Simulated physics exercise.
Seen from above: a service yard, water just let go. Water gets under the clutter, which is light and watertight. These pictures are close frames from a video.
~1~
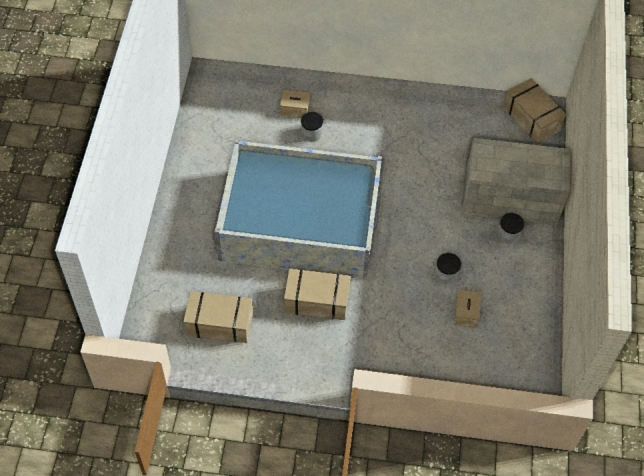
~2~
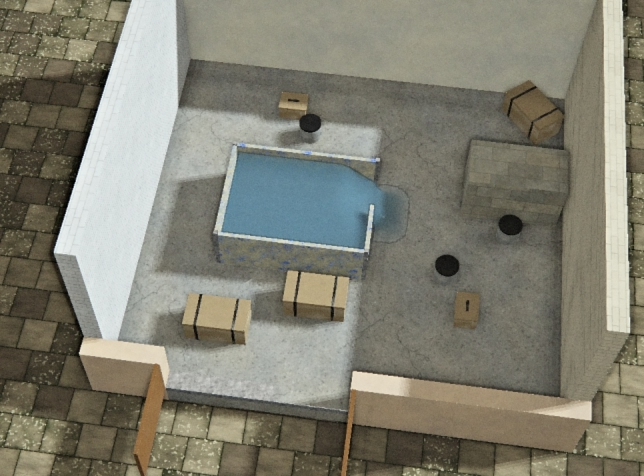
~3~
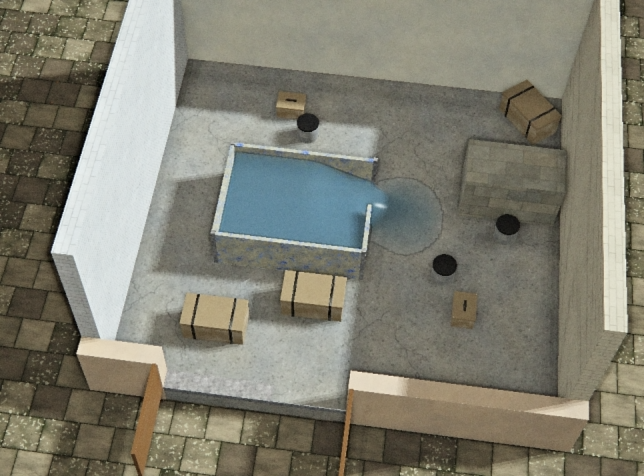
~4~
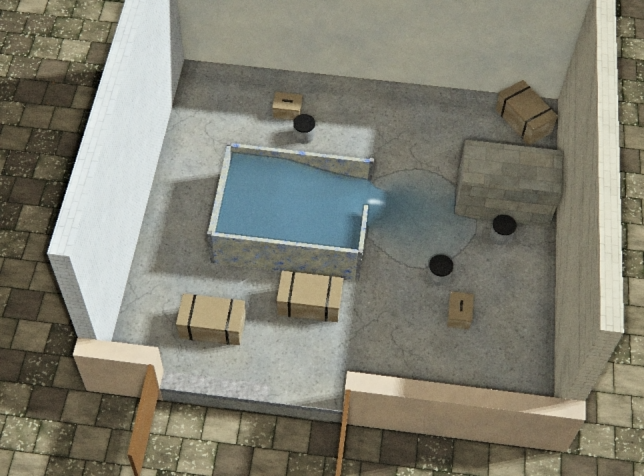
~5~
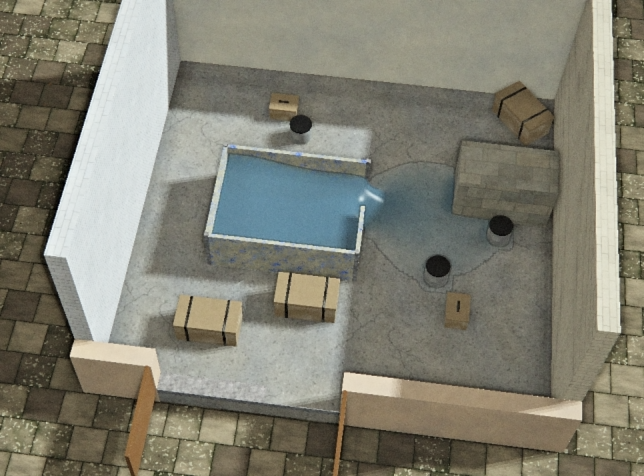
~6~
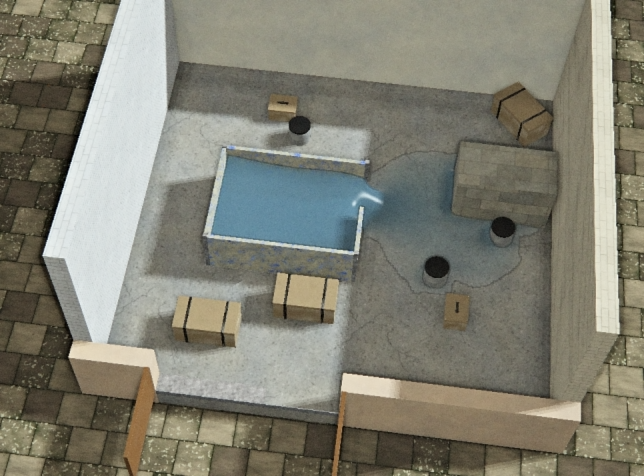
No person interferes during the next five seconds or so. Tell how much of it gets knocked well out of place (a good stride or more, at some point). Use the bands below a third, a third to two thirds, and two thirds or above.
It falls below a third.
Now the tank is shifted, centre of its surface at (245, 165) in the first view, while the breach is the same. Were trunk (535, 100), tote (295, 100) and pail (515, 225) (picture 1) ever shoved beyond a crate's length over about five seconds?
Item one travelled far enough, item two not displaced far, item three not displaced far.
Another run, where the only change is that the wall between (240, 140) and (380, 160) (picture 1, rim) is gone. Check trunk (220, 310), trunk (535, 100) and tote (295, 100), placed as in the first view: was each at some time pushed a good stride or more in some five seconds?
Well, in order they come out as below the mark, over the mark and over the mark.
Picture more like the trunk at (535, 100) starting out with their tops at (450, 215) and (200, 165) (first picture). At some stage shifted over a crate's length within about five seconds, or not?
Result, in sequence - displaced that far / short of that distance.
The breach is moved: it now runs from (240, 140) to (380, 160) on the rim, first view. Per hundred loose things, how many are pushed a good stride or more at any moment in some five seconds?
About 40 %.
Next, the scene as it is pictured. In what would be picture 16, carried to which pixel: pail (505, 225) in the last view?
Look for it near pixel (537, 252).
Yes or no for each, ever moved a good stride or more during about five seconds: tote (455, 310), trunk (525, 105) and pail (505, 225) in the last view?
One, under that distance; two, displaced that much; three, displaced that much.
A moment on, 0 of 8 are well off their spots; 0 afloat.
Next, 1 of 8 are well off their spots; 1 afloat.
Later, 1 of 8 are well off their spots; 1 afloat.
In the end, 2 of 8 are well off their spots, and 2 have been at some point; 0 afloat.
